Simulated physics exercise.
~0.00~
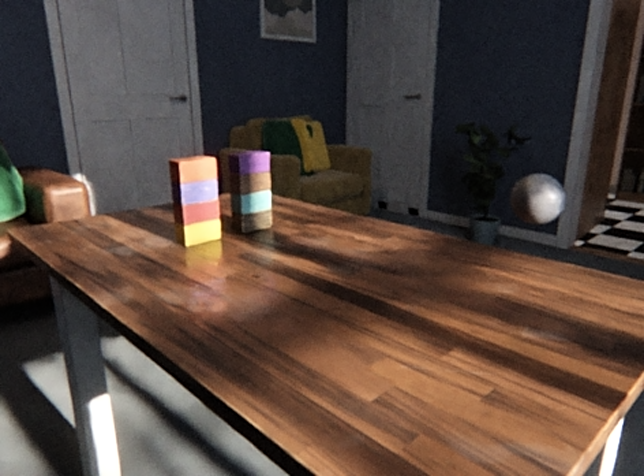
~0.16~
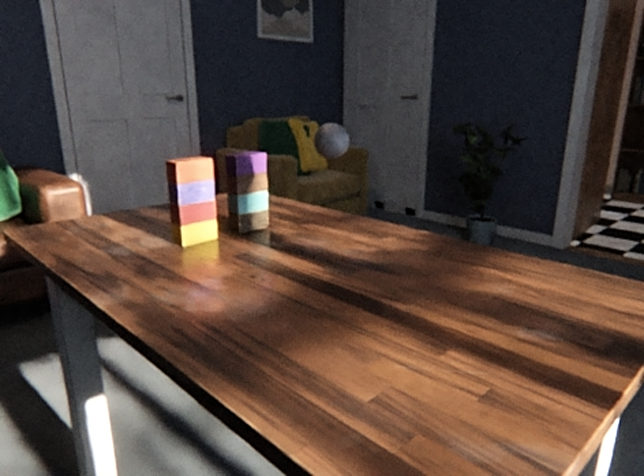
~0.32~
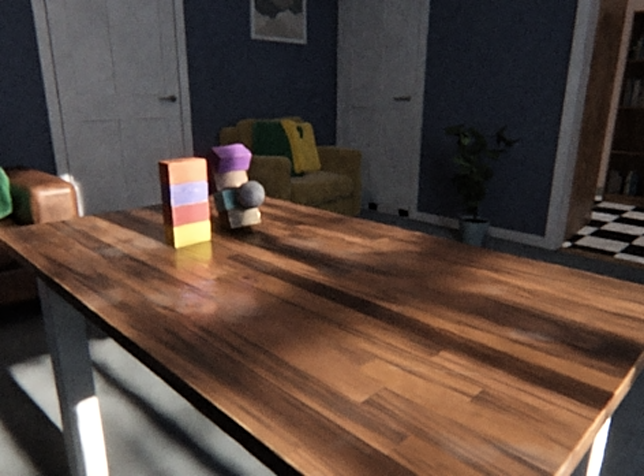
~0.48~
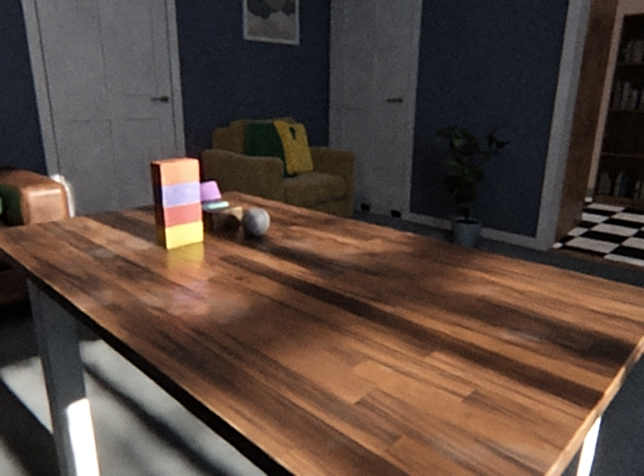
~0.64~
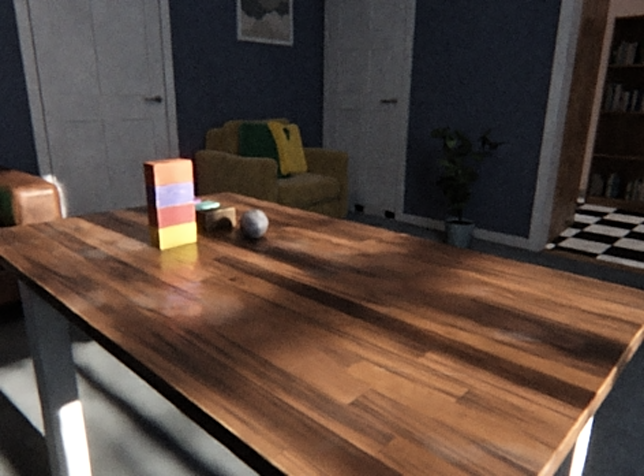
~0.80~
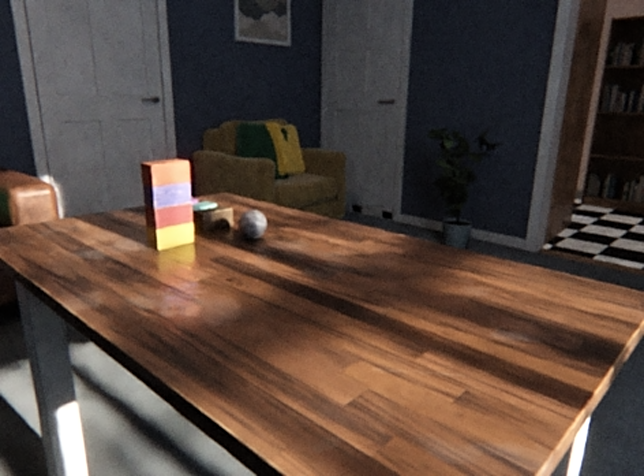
A grey ball flies in from the right, above a wooden table where two stacks of coloured blocks stand side by side. It sails left past a yellow armchair, dropping toward the right-hand stack, which has a purple block on top. The ball strikes that stack, and its blocks twist and tilt out of line. They topple backward and to the left, partly behind the other stack, while the ball drops onto the tabletop. The purple block slips out of sight as the view pans slightly right. At the end, the ball rests beside the fallen blocks, and the orange, blue, red and yellow stack still stands.
